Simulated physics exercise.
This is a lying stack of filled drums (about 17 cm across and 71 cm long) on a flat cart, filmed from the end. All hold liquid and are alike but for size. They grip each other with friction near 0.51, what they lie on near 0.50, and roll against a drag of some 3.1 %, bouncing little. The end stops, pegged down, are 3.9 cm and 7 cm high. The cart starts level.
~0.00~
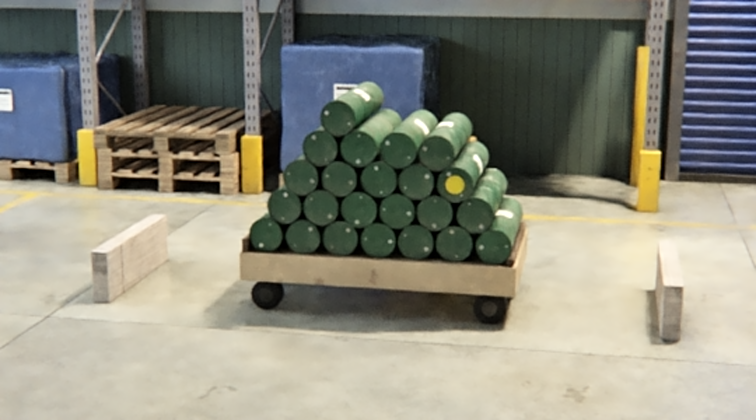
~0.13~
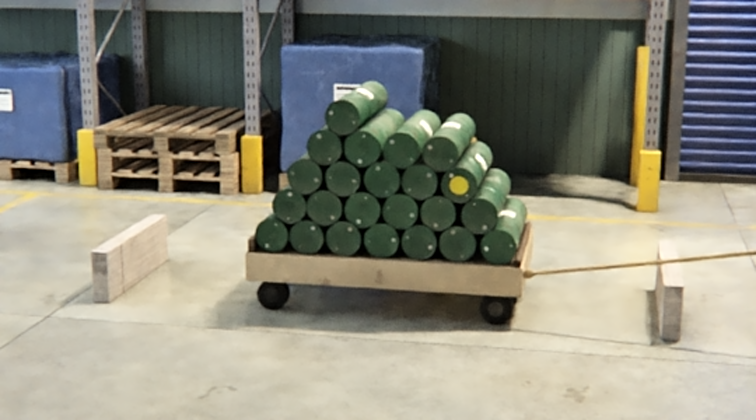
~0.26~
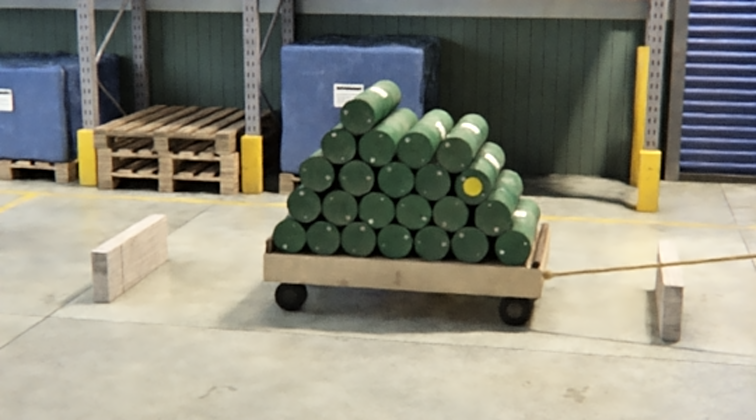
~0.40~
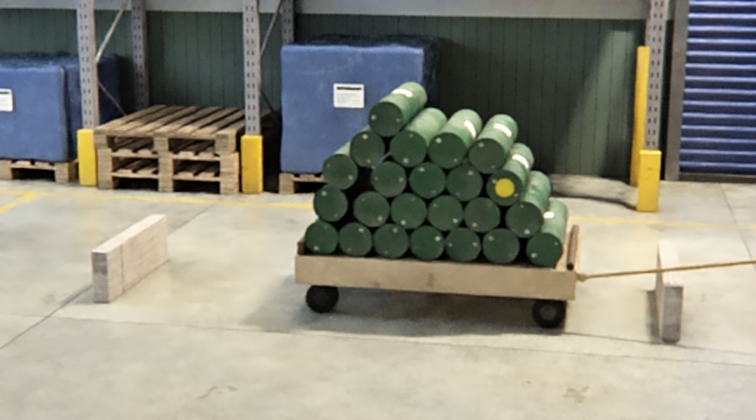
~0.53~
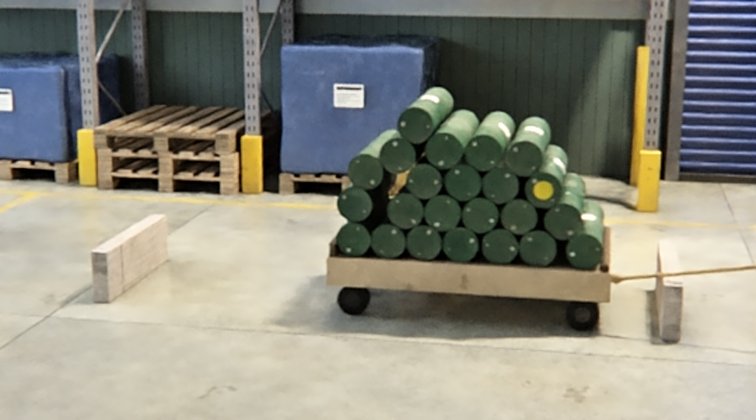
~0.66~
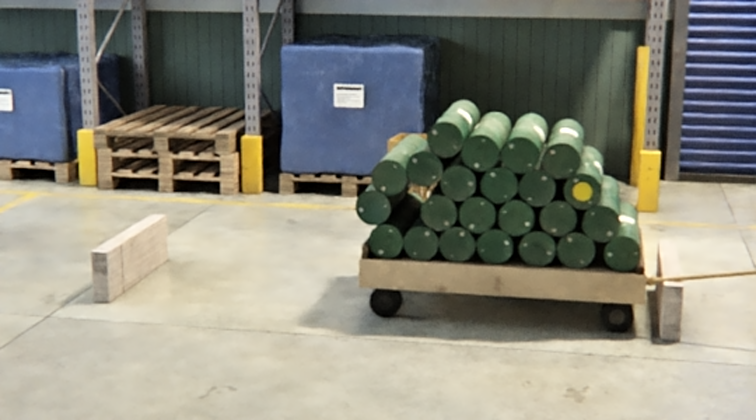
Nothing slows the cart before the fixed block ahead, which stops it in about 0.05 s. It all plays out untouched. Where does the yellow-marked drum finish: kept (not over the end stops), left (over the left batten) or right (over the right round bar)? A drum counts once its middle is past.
The yellow-marked drum ends right.
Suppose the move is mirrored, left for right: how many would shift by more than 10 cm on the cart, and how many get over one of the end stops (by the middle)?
In that case 4 shift, 2 get out.
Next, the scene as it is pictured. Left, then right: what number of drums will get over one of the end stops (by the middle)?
On the left 2, on the right 3.
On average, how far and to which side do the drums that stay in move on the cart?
About 0 cm to the right.
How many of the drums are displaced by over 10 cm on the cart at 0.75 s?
4 by then.
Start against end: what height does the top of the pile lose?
Some 15 cm lower.
By 0.70 s, cart 63 cm along; 4 now displaced over 10 cm; not one over the end stops; yellow in place (moves measured on the cart).
By 0.75 s, cart 66 cm along; 4 now displaced over 10 cm; 1 over the left batten; yellow 2.3 cm right and 1.3 cm up.
By 1.24 s, cart 66 cm along; 7 now displaced over 10 cm; 2 over the left batten and 2 over the right round bar; yellow 45 cm right and 22 cm down.
By 2.44 s, cart 66 cm along; 7 now displaced over 10 cm; 2 over the left batten and 3 over the right round bar; yellow 68 cm right and 57 cm down.
In the end, by 3.8 s, 7 moved over 10 cm; 2 over the left batten and 3 over the right round bar; yellow rolled far off to the right; top of the pile 58 cm high, from 74 cm.
